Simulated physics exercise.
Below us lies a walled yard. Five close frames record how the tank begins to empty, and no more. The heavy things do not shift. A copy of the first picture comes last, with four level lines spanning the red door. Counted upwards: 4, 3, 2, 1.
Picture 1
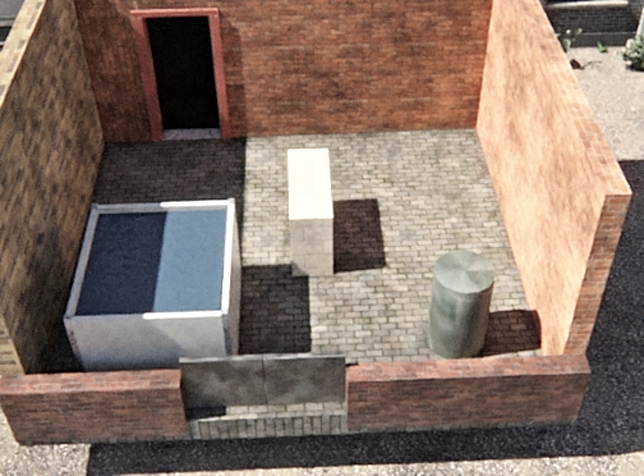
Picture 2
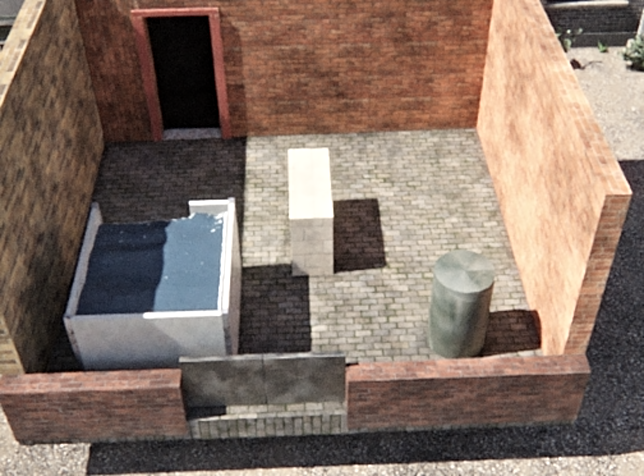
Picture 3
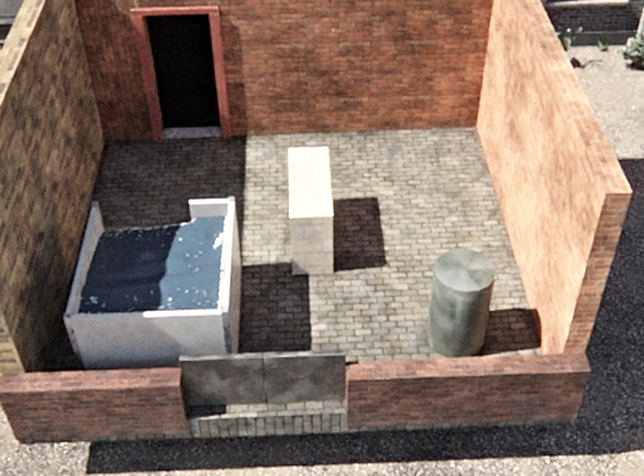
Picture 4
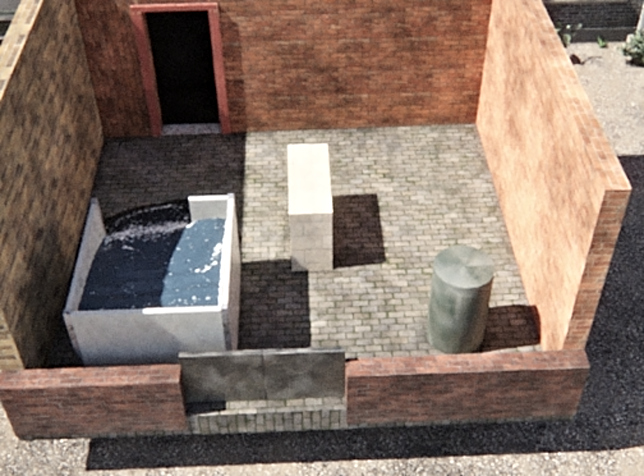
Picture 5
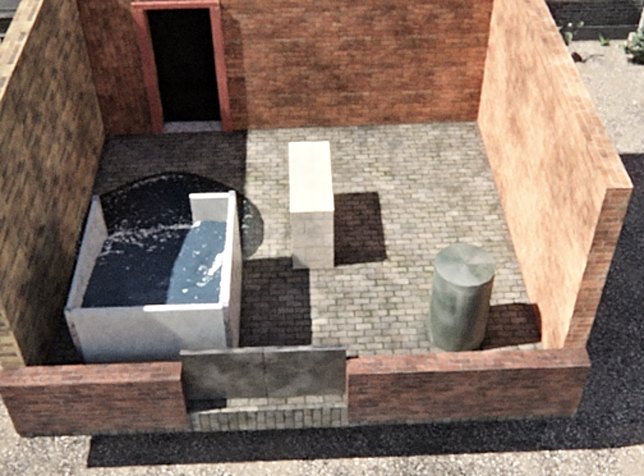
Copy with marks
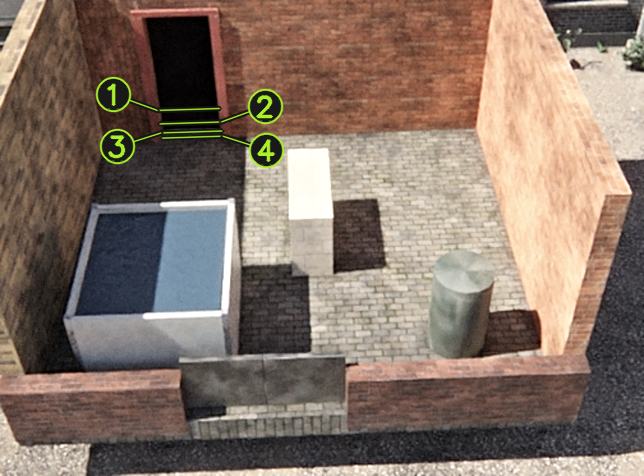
A brick-walled yard paved with grey blocks is seen from above, with a dark, red-framed doorway in the back wall and a low grey gate in front. A white tank of blue water stands at the left, a pale upright block near the middle and a grey-green cylinder at the right. The water churns and sinks as it pours through the tank's open back, spreading darkly over the paving behind, while the view shifts very slightly.
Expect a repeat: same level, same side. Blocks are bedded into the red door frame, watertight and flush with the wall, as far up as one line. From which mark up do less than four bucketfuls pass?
The limit is 1.
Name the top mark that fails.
Mark 2.
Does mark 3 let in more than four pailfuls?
Yes, that goes wrong.
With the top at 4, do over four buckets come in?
Yes, that goes wrong.
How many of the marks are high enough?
One of them.
On the marked copy, 1 at (188, 109); 2 at (190, 122); 3 at (191, 131); 4 at (192, 137); from the bottom up 4, 3, 2, 1.
If 1 is chosen, a splash gets over, under a bucket.
If 2 is chosen, about 13 bucketfuls get in.
If 3 is chosen, dozens of bucketfuls pour in.
If 4 is chosen, dozens of bucketfuls pour in.
